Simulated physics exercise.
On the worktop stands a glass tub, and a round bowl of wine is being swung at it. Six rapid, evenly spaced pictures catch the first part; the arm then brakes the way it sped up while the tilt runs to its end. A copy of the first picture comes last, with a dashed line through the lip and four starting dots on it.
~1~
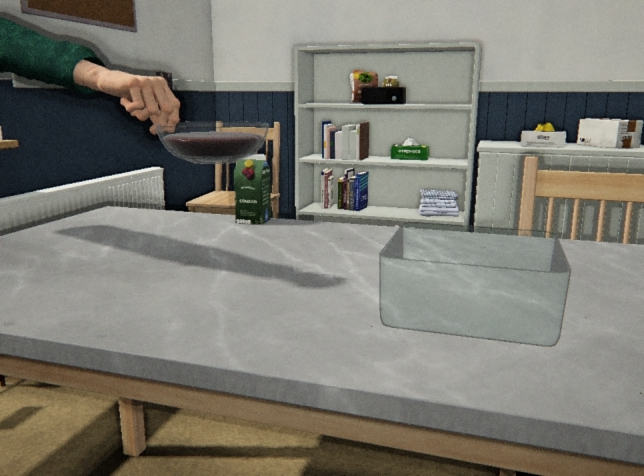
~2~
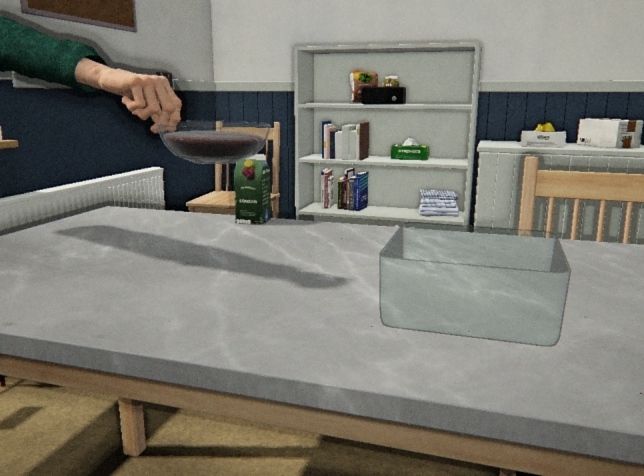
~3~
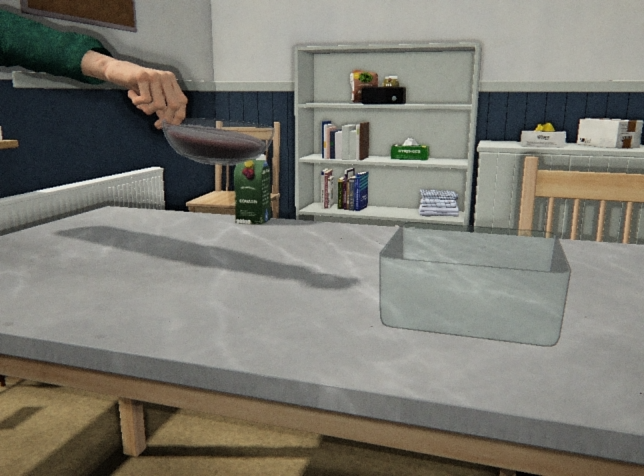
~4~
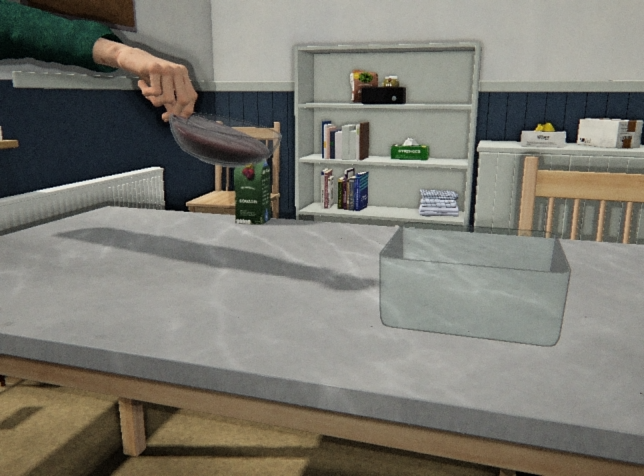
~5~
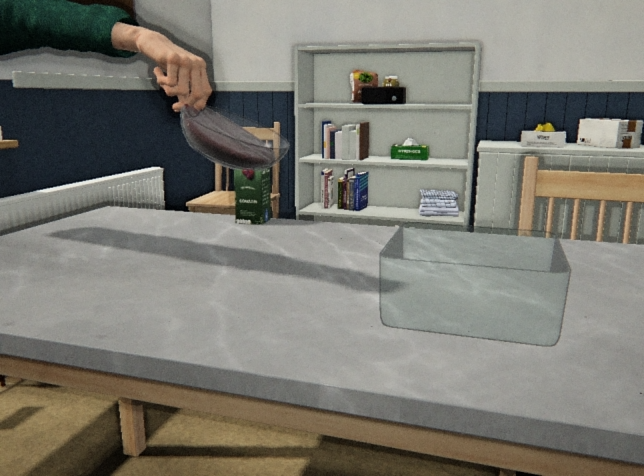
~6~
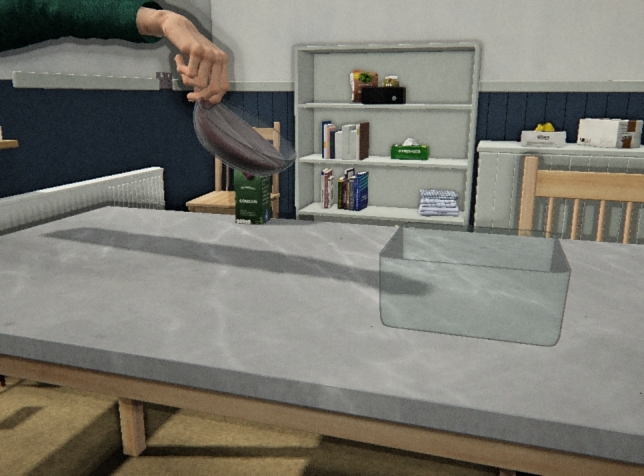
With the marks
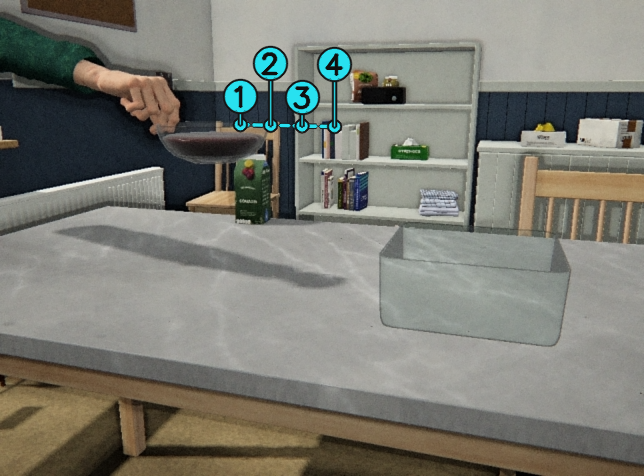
A hand in a dark green sleeve reaches in from the upper left of a room with navy panelling, seen from across a grey marbled table. It grips a round see-through bowl of dark red wine, left of a clear glass tub, before a pale bookshelf and wooden chairs. The hand holds nearly still, then moves slightly right, tilting the bowl steadily rightward, while the camera stays still.
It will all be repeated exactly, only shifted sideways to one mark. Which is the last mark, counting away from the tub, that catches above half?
Dot 3.
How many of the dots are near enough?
Two.
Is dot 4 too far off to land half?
No, that is safe.
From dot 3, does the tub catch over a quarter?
Yes, it does.
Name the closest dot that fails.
That would be 2.
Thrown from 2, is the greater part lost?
Yes, that goes wrong.
On the marked copy, 1 at (240, 124); 2 at (270, 125); 3 at (302, 125); 4 at (334, 126).
For dot 1, about 0 % lands in the tub, 95 % falls short and 5 % goes beside or beyond.
For dot 2, about 18 % lands in the tub, 78 % falls short and 4 % goes beside or beyond.
For dot 3, about 78 % lands in the tub, 8 % falls short and 14 % goes beside or beyond.
For dot 4, about 73 % lands in the tub, 5 % falls short and 22 % goes beside or beyond.
